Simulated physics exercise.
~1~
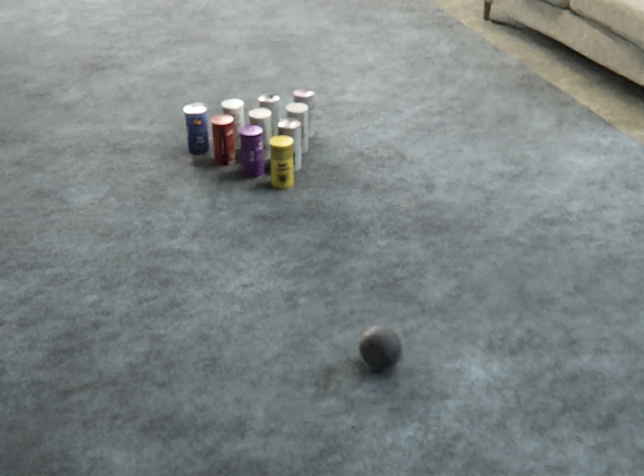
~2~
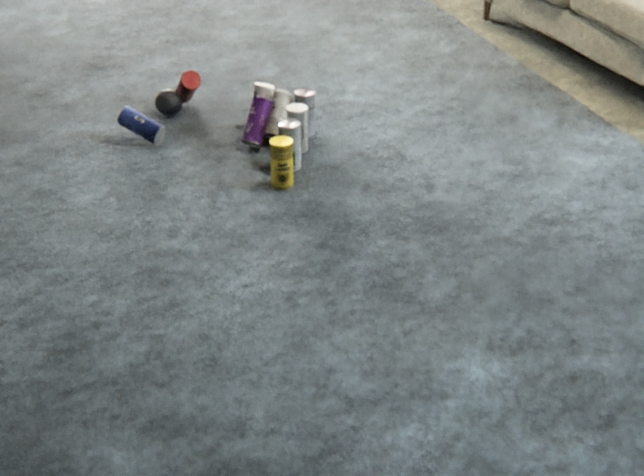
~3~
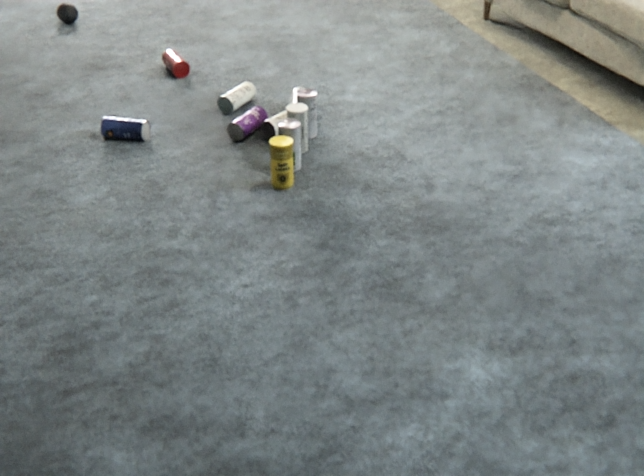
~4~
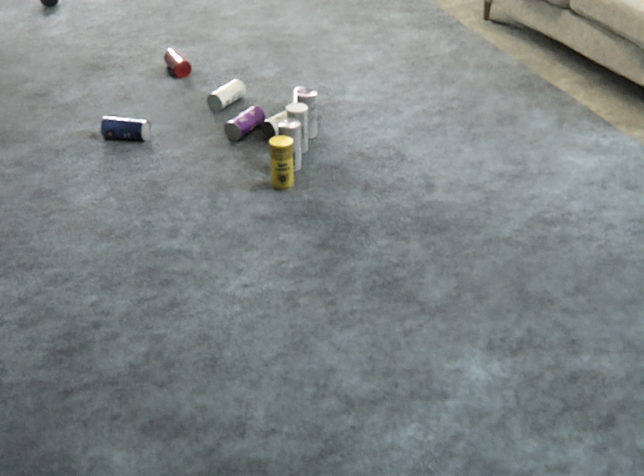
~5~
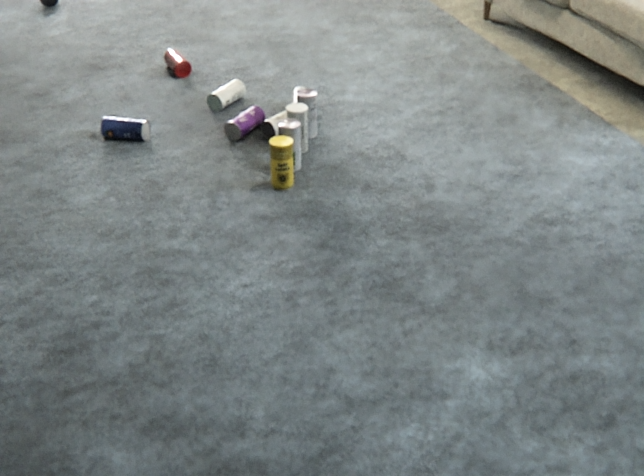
The clip shows a dark ball rolling across a grey carpet into a wedge of upright canisters, knocking the blue, red, purple and some pale ones onto their sides, then rolling to the upper left edge while the yellow canister and several pale ones remain standing.
